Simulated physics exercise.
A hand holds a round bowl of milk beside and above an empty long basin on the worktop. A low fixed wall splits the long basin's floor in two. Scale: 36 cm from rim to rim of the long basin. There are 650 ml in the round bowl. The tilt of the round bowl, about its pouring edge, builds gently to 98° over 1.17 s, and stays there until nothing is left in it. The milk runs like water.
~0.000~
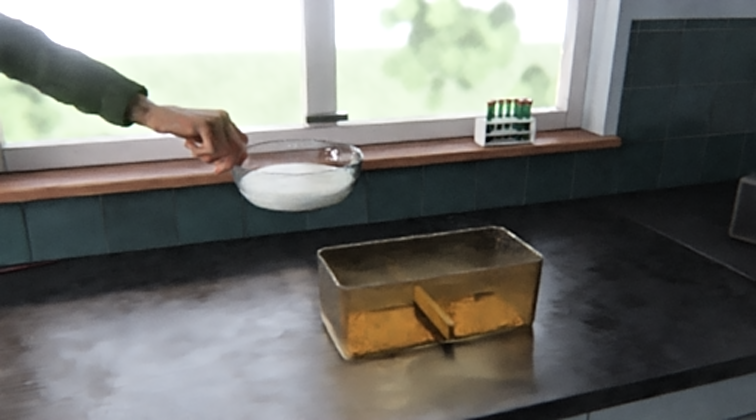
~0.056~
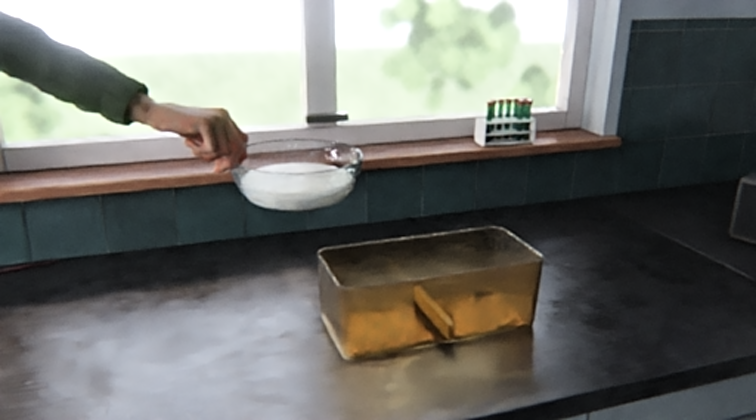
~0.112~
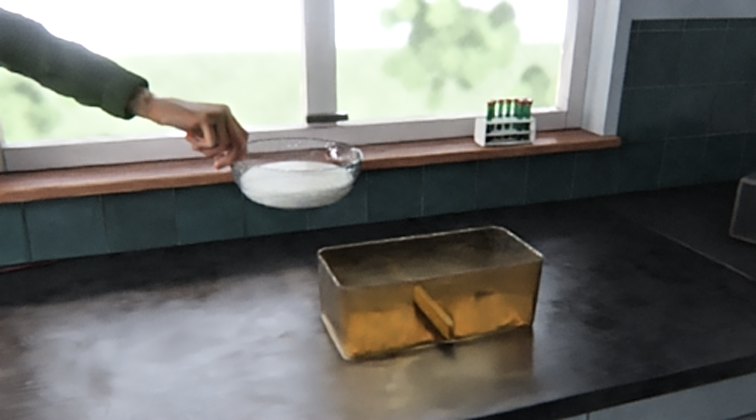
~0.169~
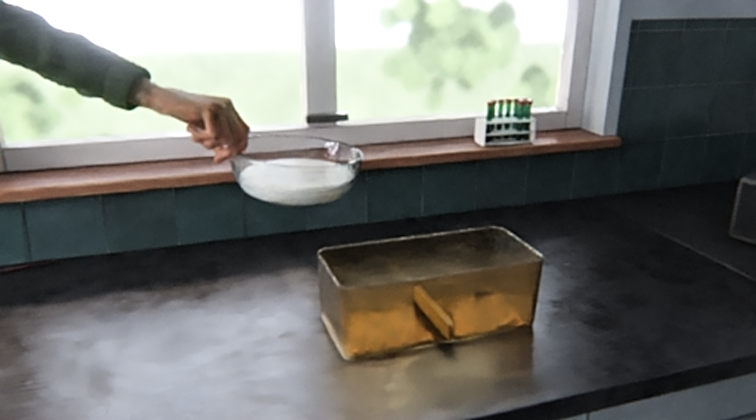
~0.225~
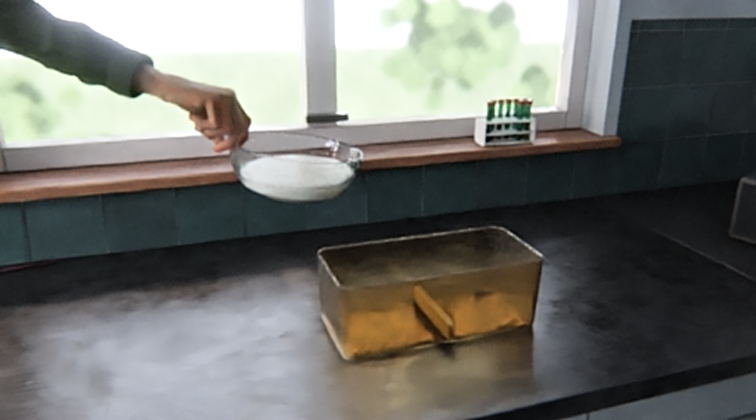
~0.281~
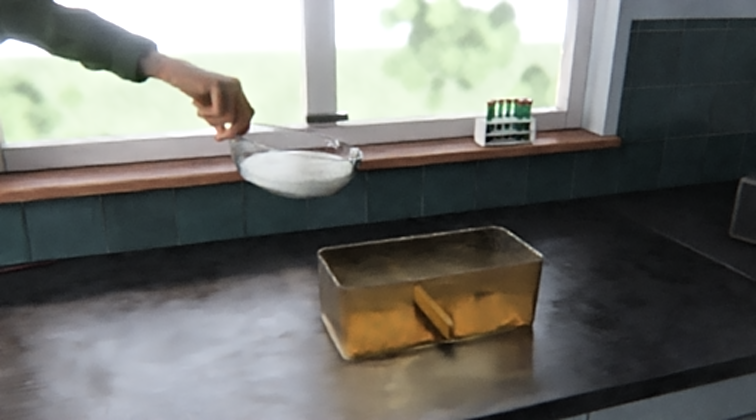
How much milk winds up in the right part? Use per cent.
The far part has some 42 per cent.
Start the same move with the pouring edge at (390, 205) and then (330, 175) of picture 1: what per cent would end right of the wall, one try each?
First 80, then 20 per cent.
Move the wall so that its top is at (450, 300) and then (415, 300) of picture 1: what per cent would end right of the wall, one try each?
In turn about 10 and 80 per cent.
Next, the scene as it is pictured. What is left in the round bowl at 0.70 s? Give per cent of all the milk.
About 58 per cent.
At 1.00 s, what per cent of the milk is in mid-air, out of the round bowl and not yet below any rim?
Some 28 per cent.
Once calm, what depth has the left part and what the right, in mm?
Left about 14 mm, right about 12 mm.
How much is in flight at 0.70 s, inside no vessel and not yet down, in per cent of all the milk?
Some 40 per cent.
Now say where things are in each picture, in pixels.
Tilt 0°; pouring edge (359, 152); surface from (239, 183) to (351, 173); the long basin's rim runs from (328, 270) to (522, 243); the wall's top is at (433, 305), in the first picture.
Tilt 1°; pouring edge (359, 152); surface from (239, 183) to (351, 172), in the second picture.
Tilt 2°; pouring edge (359, 152); surface from (239, 181) to (351, 171), in the third picture.
Tilt 5°; pouring edge (359, 152); surface from (239, 177) to (350, 169), in the fourth picture.
Tilt 9°; pouring edge (359, 152); surface from (238, 172) to (351, 166), in the fifth picture.
Tilt 13°; pouring edge (358, 152); surface from (239, 166) to (351, 161), in the sixth picture.
After 0.70 s the tilt is 64° and 58 per cent is still to pour, 1 is left of the wall and 0 right of it.
After 1.00 s the tilt is 93° and 5 per cent is still to pour, 36 is left of the wall and 31 right of it.
After 1.32 s the tilt is 98° and 0 per cent is still to pour, 57 is left of the wall and 40 right of it.
After 1.67 s the tilt is 98° and 0 per cent is still to pour, 56 is left of the wall and 42 right of it.
In the end 56 per cent lies left of the wall, 42 right of it and 2 outside.
